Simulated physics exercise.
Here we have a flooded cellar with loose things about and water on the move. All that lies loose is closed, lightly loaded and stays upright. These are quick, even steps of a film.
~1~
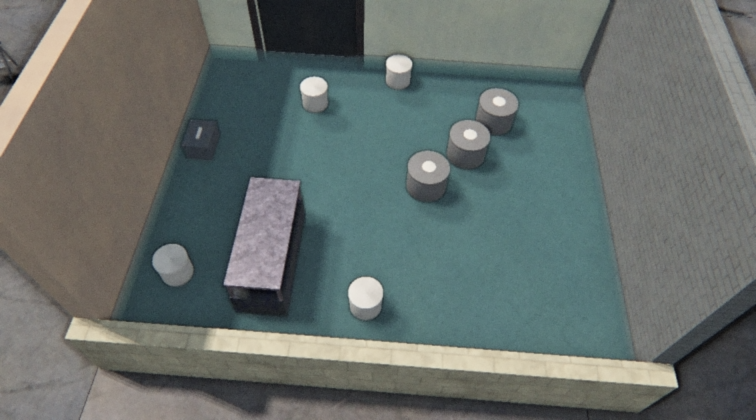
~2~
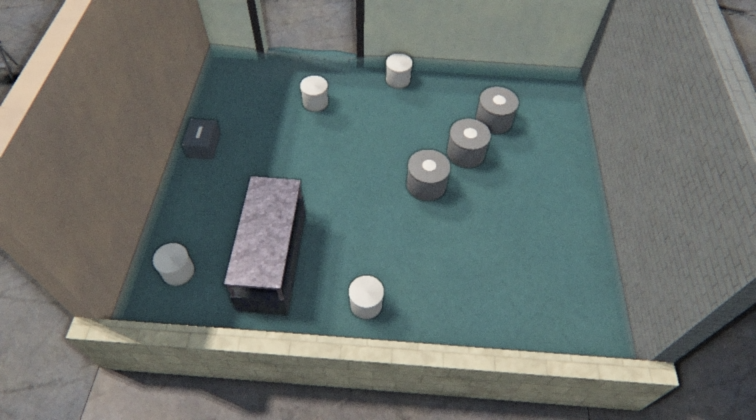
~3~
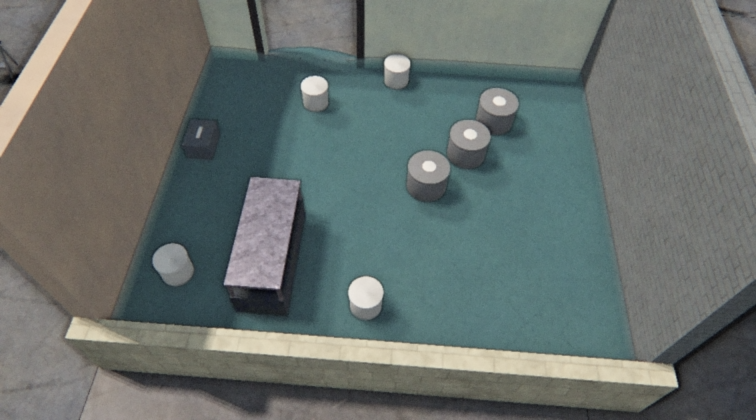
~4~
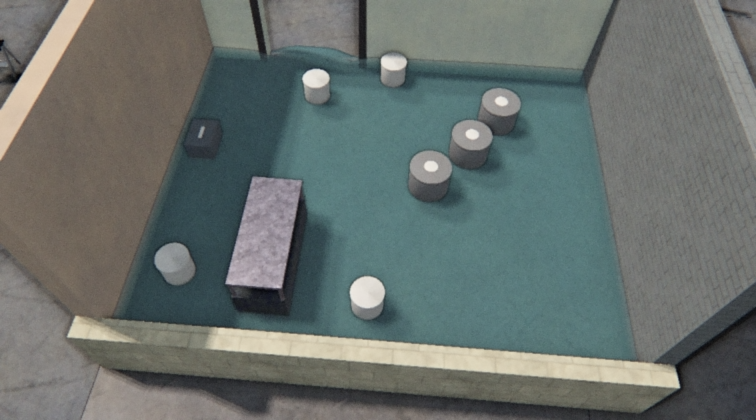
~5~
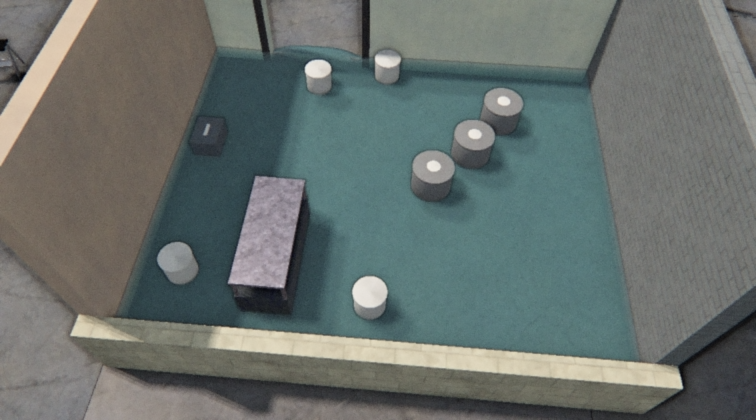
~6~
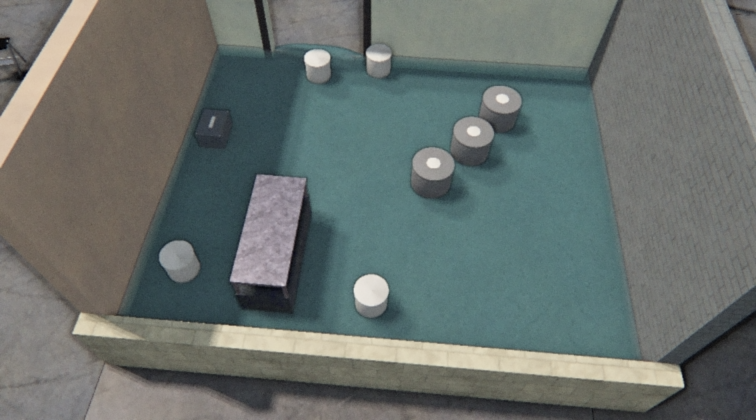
Two white pails floating near the back wall of a flooded cellar drifted slowly toward the doorway after its dark door disappeared, and a small dark box by the left wall shifted slightly backward too.
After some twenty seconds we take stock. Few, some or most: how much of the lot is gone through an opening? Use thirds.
Share: Two thirds or more.
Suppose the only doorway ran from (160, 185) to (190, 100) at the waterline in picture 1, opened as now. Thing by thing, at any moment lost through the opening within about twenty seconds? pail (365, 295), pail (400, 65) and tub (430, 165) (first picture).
In turn: Kept in, yes, gone.
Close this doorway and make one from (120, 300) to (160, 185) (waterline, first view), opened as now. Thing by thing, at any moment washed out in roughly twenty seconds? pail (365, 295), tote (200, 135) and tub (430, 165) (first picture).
One after the other: Kept in, washed out, through.
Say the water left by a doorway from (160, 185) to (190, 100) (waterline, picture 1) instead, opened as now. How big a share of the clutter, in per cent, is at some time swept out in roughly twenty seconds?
Roughly 80 per cent.
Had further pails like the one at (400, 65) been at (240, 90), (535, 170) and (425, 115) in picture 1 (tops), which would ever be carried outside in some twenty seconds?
In that order: Gone, inside, washed out.
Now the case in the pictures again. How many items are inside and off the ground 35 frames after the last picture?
The number is 2.
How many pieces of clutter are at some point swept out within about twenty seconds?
6 of them.
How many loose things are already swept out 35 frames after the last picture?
That makes 6.
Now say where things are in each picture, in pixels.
The first frame shows a pail at (314, 86) floats; a pail at (399, 64), afloat; 0 of 8 have shifted.
The second frame shows a pail at (314, 85), afloat; a pail at (399, 62), afloat; 0 of 8 have shifted.
The third frame shows a pail at (314, 86) floats, close to its start; a pail at (398, 63), afloat; 0 of 8 have shifted.
The fourth frame shows a pail at (316, 78), afloat, close to its start; a pail at (394, 62) floats, close to its start; 2 of 8 have shifted.
The fifth frame shows a pail at (318, 69), afloat, a stride from its start; a pail at (388, 58), afloat, close to its start; 3 of 8 have shifted.
The sixth frame shows a pail at (317, 58), afloat, a stride from its start; a pail at (379, 53), afloat, a stride from its start; 3 of 8 have shifted.
A moment on, 2 of 8 are out; 6 afloat.
Next, 2 of 8 are out; 6 afloat.
Later, 6 of 8 are out; 2 afloat.
In the end, 6 of 8 are out; 2 afloat.
